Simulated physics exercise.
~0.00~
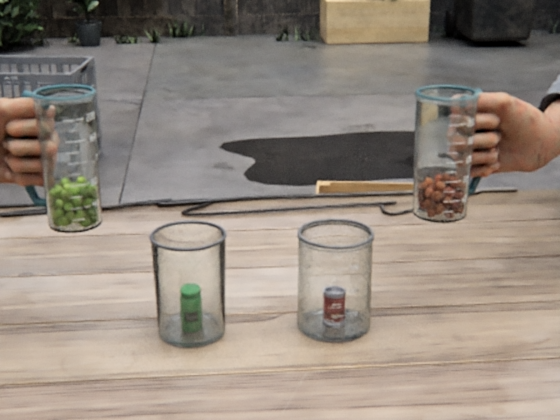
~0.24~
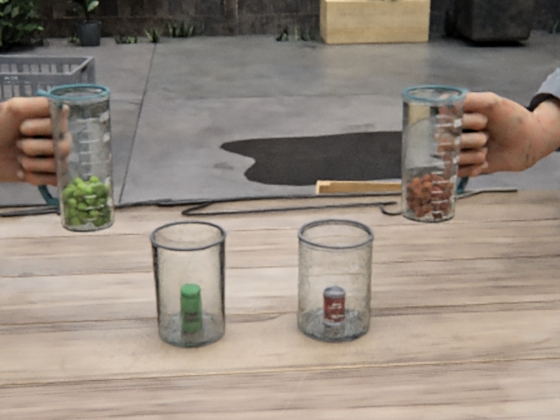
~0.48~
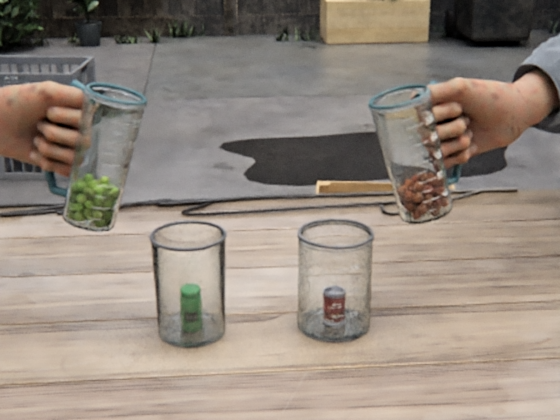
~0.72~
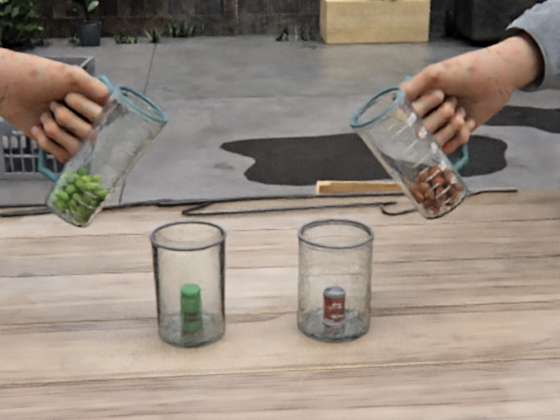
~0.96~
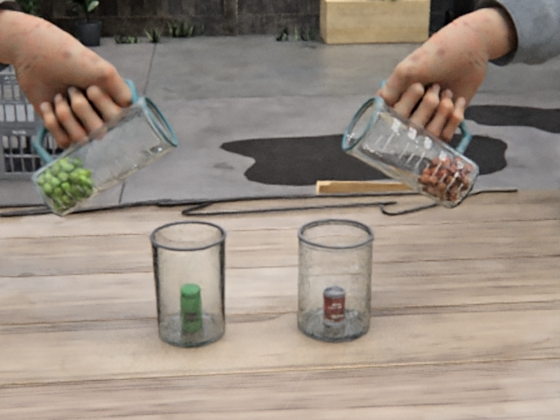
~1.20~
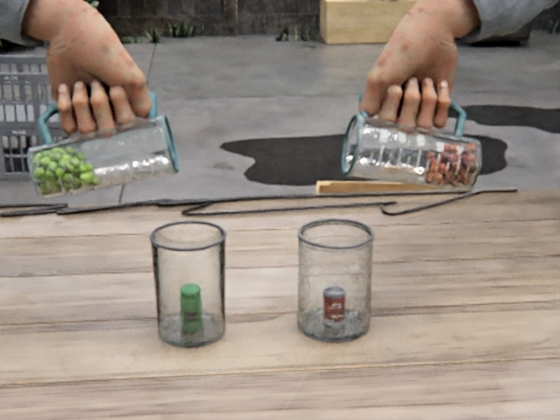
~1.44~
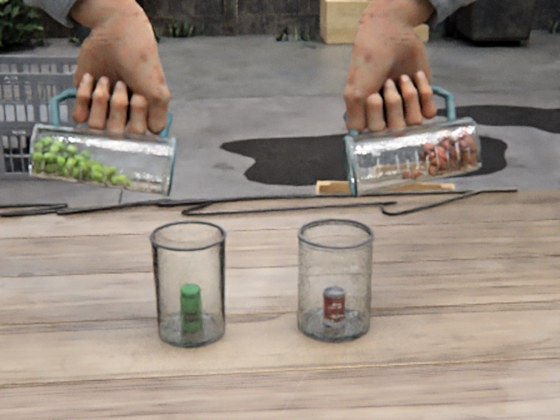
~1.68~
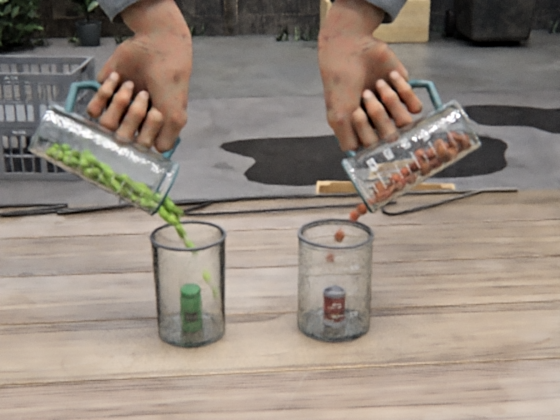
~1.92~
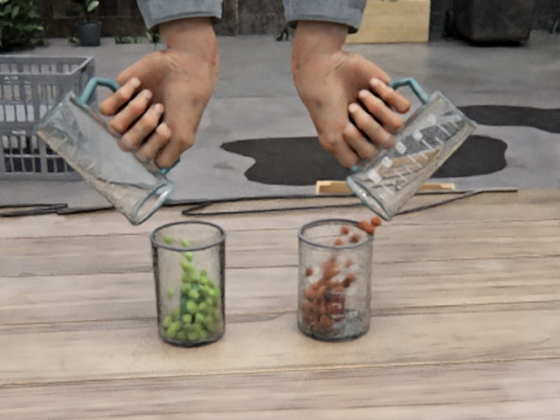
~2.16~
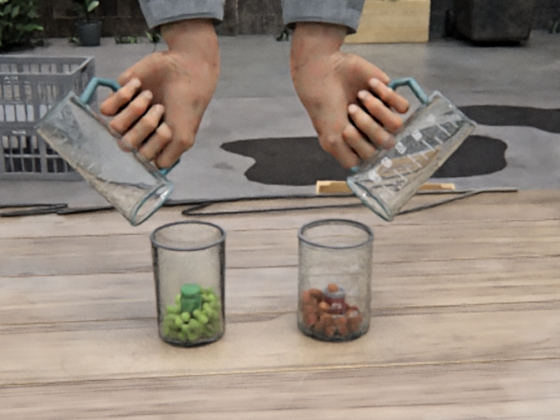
The clip opens on two clear containers on a wooden table, a small green object standing in the left one and a small red one in the right. Above them, two hands hold clear handled cups, one with green pieces, the other with reddish-brown pieces. The hands move inward and tilt the cups onto their sides, the pieces sliding toward the rims. Tipping further, they pour both loads into the containers, piling them around the objects. Finally, the cups hang tilted and empty, with both containers about a quarter full and both objects' tops still showing.
